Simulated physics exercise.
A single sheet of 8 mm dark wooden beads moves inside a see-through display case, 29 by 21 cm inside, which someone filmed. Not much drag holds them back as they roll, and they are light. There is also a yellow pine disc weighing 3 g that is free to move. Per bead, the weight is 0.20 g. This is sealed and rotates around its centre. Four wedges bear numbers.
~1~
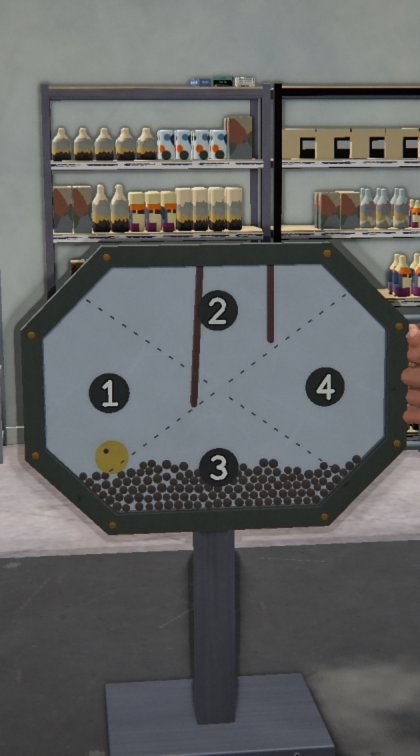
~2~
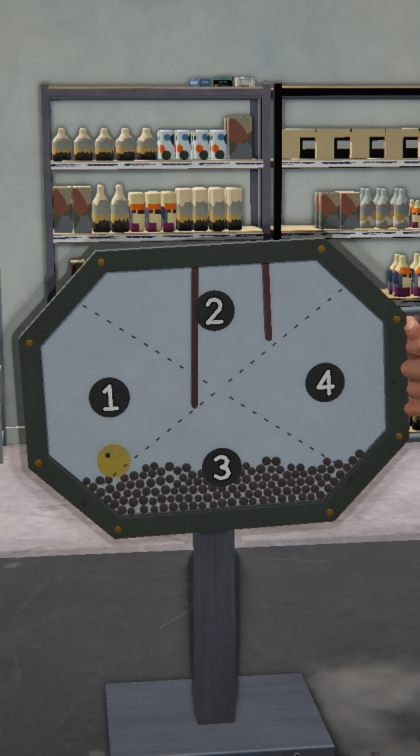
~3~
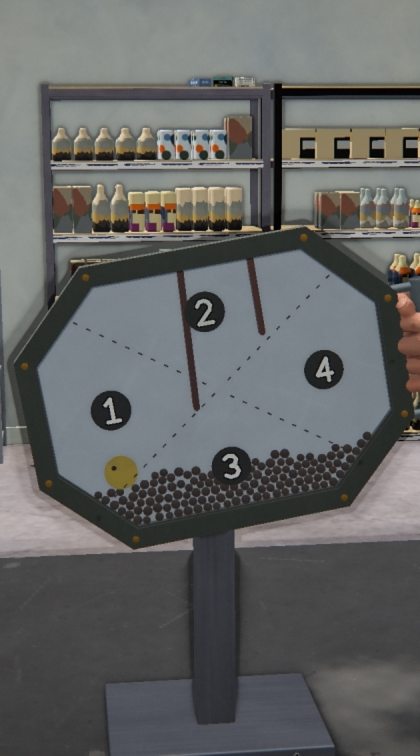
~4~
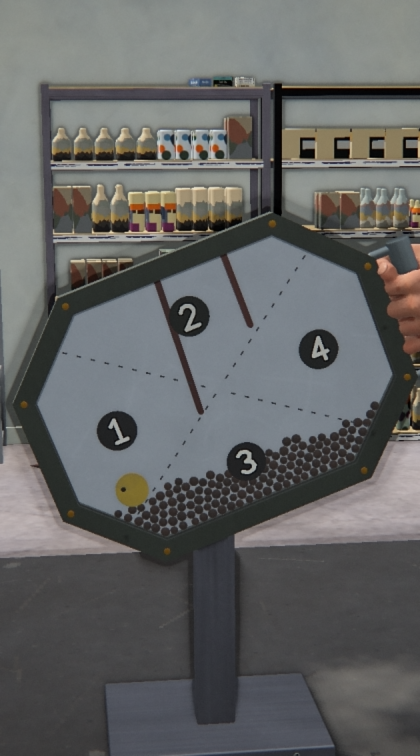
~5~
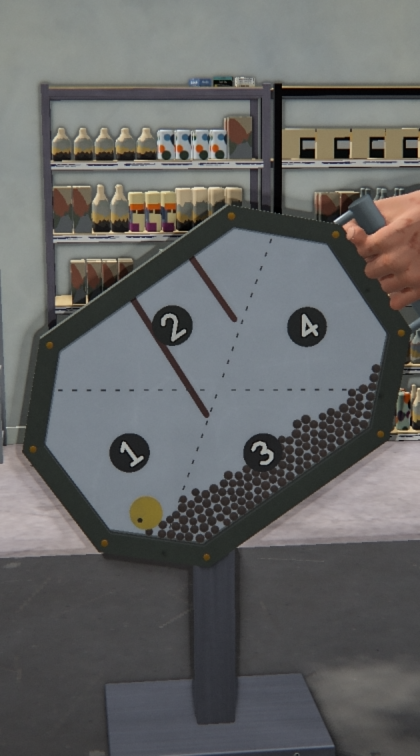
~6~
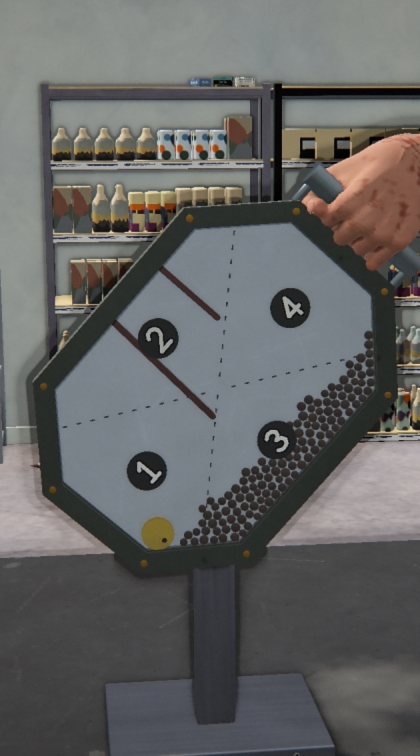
Octagonal see-through case of small dark beads turning anticlockwise on its stand, beads banking up the right side, hand gripping its handle.
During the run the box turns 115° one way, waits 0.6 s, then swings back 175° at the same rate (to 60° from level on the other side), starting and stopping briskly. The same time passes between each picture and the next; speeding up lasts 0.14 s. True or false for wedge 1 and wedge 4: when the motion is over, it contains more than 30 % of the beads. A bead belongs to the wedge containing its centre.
Wedge 1 - false, wedge 4 - true.
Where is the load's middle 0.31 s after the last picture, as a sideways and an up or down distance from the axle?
Roughly 5 centimetres to the right and 10 centimetres below.
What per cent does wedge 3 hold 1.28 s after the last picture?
It works out at roughly 10 %.
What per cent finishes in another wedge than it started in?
Around 60 percent.
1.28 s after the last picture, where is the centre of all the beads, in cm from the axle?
Left: About 10 cm; below: About 6 cm.
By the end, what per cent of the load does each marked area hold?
Final shares - wedge 1: 0 %, wedge 2: 0 %, wedge 3: 35 %, wedge 4: 65 %.
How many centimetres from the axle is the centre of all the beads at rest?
Some 1 cm right and 11 cm below.
Then, 0.31 s after the last picture, it stands 115° anticlockwise; the beads' middle is 5 cm right of and 10 cm below the centre; no. 1, 85 %, no. 2, 5 %, no. 3, 10 %.
Then, 1.28 s after the last picture, it stands 28° anticlockwise; the beads' middle is 10 cm left of and 6 cm below the centre; no. 1, 85 %, no. 2, 10 %, no. 3, 10 %.
Then, 1.66 s after the last picture, it stands 60° clockwise; the beads' middle is 3 cm left of and 8 cm below the centre; no. 3, 70 %, no. 4, 30 %.
At rest 2.5 s after the last picture, it stands 60° clockwise; no. 1, 0 %, no. 2, 0 %, no. 3, 35 %, no. 4, 65 %.
